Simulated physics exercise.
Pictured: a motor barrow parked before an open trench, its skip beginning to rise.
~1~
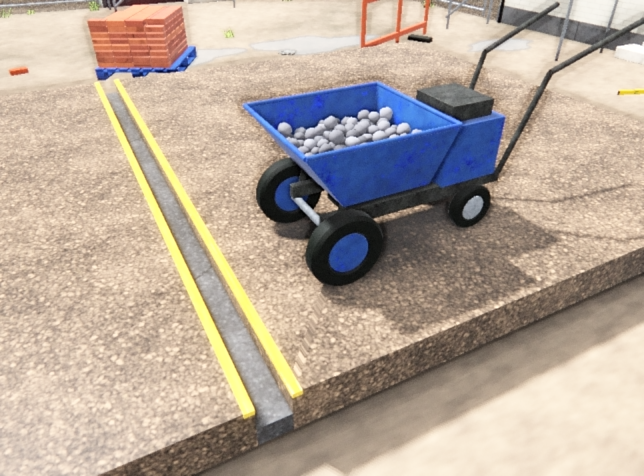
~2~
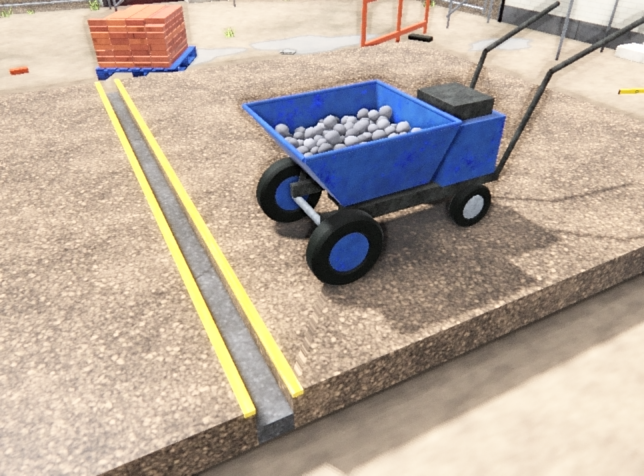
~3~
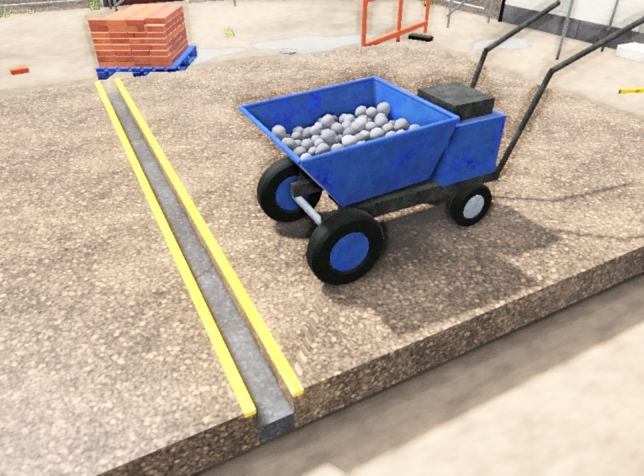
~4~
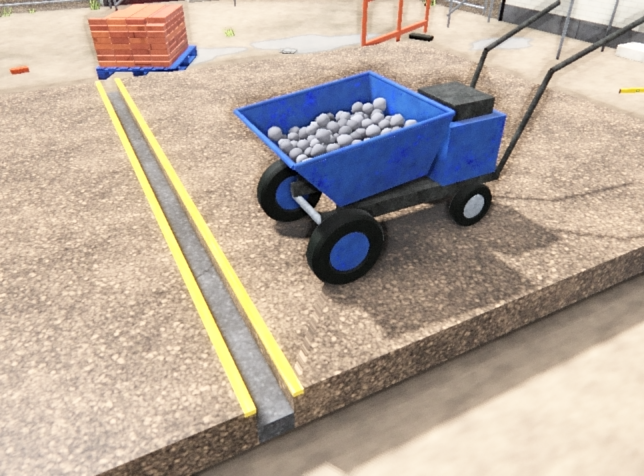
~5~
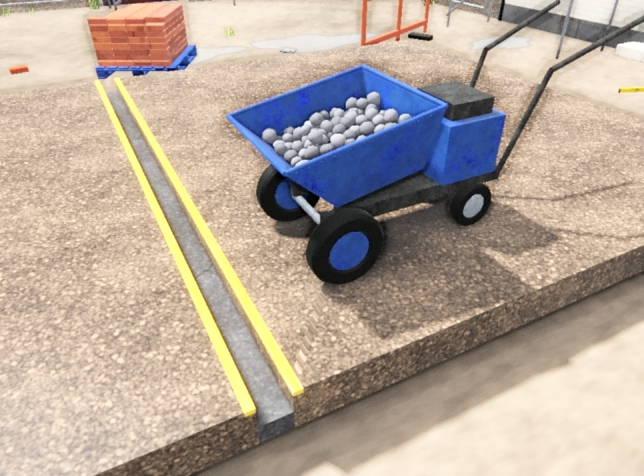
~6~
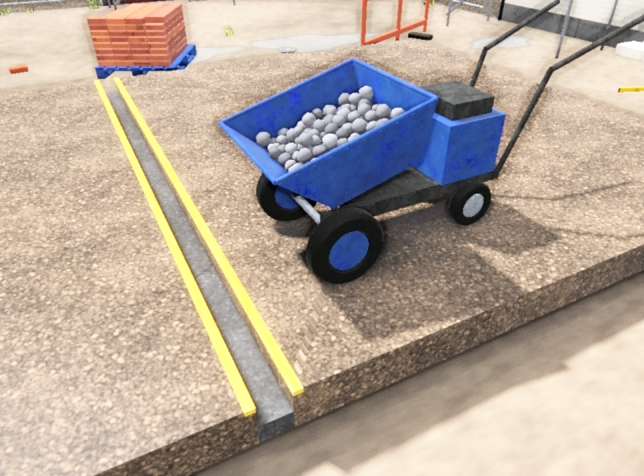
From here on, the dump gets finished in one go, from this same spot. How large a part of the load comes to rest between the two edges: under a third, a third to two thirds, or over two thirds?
Honestly, the trench gets a third to two-thirds of the load.
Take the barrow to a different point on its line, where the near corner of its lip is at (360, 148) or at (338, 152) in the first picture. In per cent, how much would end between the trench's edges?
40 and 50 percent, in that order.
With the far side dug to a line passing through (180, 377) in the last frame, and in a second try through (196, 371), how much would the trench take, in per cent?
In order, some 90 and some 80 percent.
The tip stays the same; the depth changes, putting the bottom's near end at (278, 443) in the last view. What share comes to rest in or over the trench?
The share would be around 50 per cent.
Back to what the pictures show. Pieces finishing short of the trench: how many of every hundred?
About 0 %.
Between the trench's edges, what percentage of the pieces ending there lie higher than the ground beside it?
About 35 %.
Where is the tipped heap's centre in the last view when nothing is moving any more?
The centre ends up roughly at (186, 279).
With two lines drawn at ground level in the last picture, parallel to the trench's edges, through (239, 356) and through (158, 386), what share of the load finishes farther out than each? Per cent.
In order: 60 per cent, then 20 per cent.
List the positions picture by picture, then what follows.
In the first frame, lip of the skip (306, 160), level; top of the load (363, 143), round cobbles; first edge of the trench (270, 345); far edge (226, 362), the trench under half as wide as the skip, and about as deep as wide.
In the second frame, lip of the skip (305, 160), level; top of the load (362, 142).
In the third frame, lip of the skip (301, 163), tipped barely; top of the load (378, 136).
In the fourth frame, lip of the skip (294, 167), tipped a little; top of the load (374, 133).
In the fifth frame, lip of the skip (285, 174), tipped a little; top of the load (367, 130).
In the sixth frame, lip of the skip (276, 182), tipped clearly; top of the load (372, 117); first edge of the trench (271, 343); far edge (226, 360).
Just after the last frame, skip tipped steeply; every one in the skip.
A moment on, skip tipped steeply; almost all in the skip; just a few in or heaped over the trench; just a few beyond it.
Further on, skip tipped right over; roughly a third in the skip; roughly a quarter in or heaped over the trench; roughly half beyond it.
When it is over, skip tipped right over; just a few in the skip; just a few short of the trench; roughly half in or heaped over the trench; roughly half beyond it.
